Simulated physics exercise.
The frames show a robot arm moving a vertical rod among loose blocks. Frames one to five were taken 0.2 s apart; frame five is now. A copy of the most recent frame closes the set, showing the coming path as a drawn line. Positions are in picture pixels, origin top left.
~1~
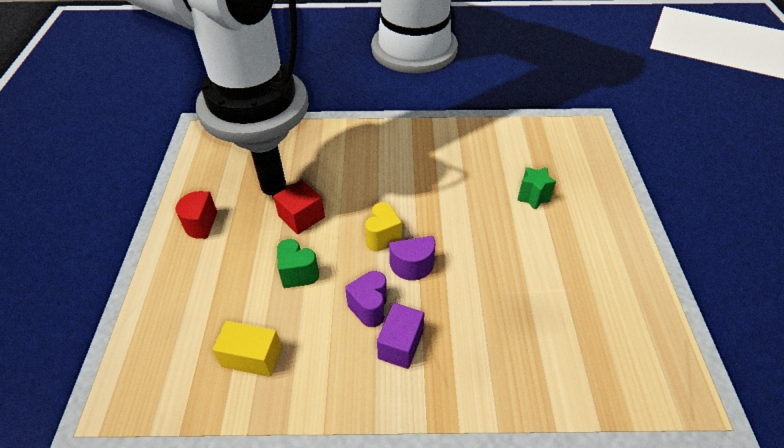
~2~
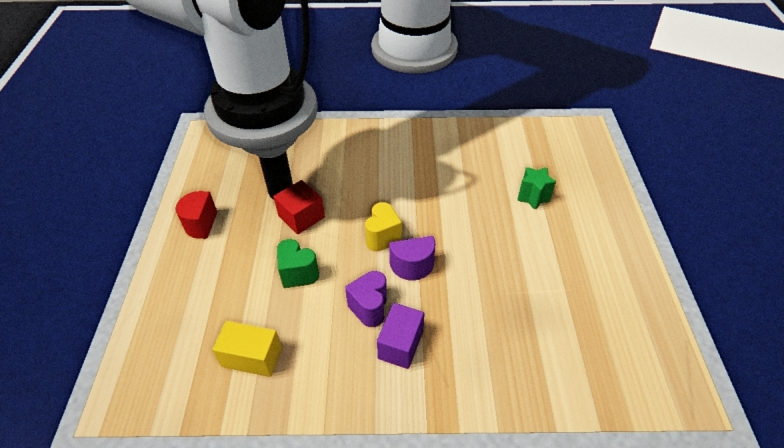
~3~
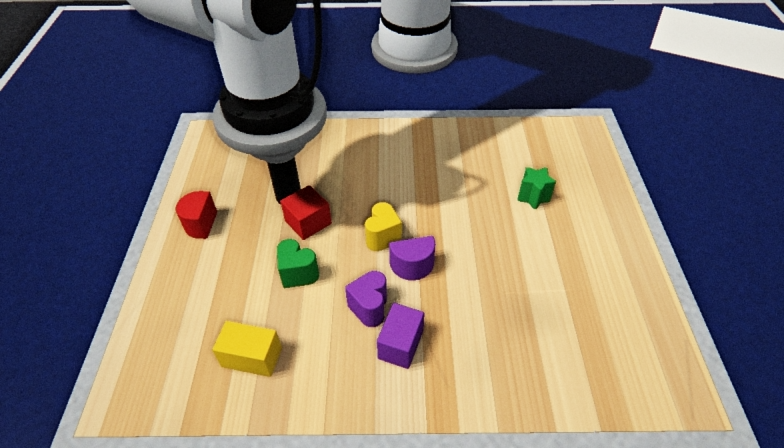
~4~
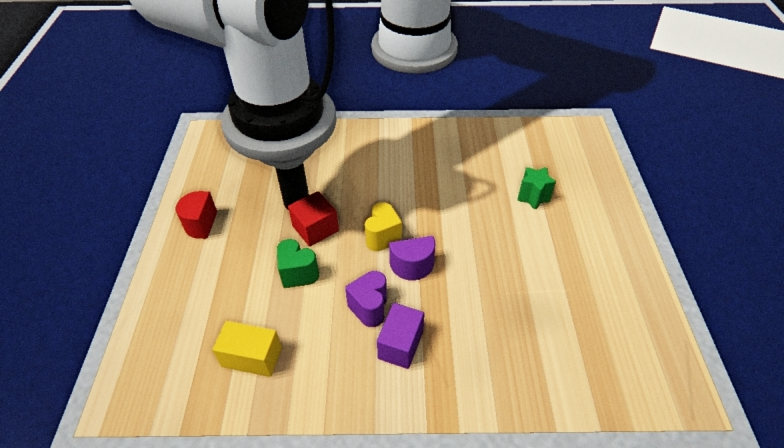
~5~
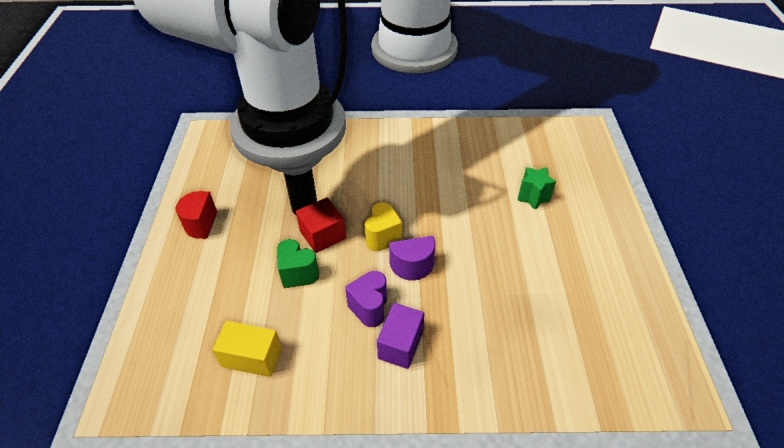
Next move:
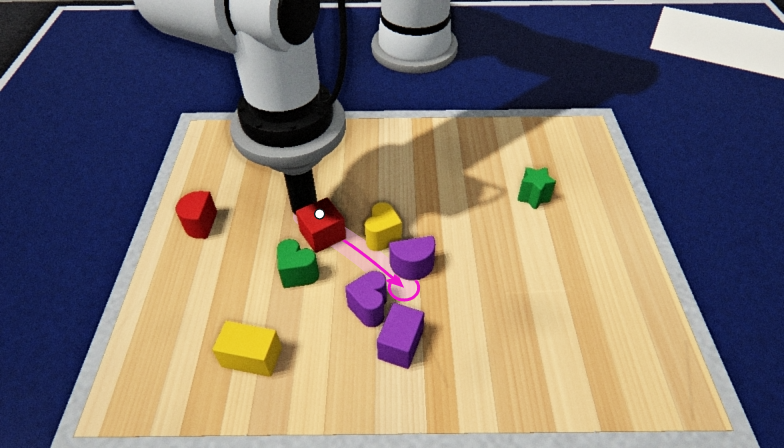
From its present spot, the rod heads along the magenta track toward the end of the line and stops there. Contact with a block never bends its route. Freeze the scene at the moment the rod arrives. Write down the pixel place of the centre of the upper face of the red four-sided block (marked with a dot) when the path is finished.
So, by the moment the path ends, you'll find the top centre of the red four-sided block at (384, 293).
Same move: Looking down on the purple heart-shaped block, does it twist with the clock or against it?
Top view: Clockwise.
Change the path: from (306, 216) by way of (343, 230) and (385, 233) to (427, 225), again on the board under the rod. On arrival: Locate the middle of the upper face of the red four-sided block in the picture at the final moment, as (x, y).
I predict (345, 237).
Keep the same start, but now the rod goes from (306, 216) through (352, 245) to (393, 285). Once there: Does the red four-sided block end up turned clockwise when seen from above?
That would be a yes.
Path on the board, from (306, 216) through (355, 248) to (404, 288); the dot is on the red four-sided block.
The first path, step by step. One third of the way, rod at (337, 230); red four-sided block at (348, 240), turned 20° clockwise.
Two thirds of the way, rod at (371, 254); red four-sided block at (373, 268), turned 30° clockwise; purple heart-shaped block at (372, 299), turned 35° clockwise; yellow heart-shaped block at (389, 218), turned 30° anticlockwise.
At the end, rod at (404, 281); red four-sided block at (384, 293), turned 65° clockwise; purple heart-shaped block at (362, 321), turned 70° clockwise; yellow heart-shaped block at (389, 218), turned 30° anticlockwise; purple half-round block at (432, 250), turned 10° anticlockwise.
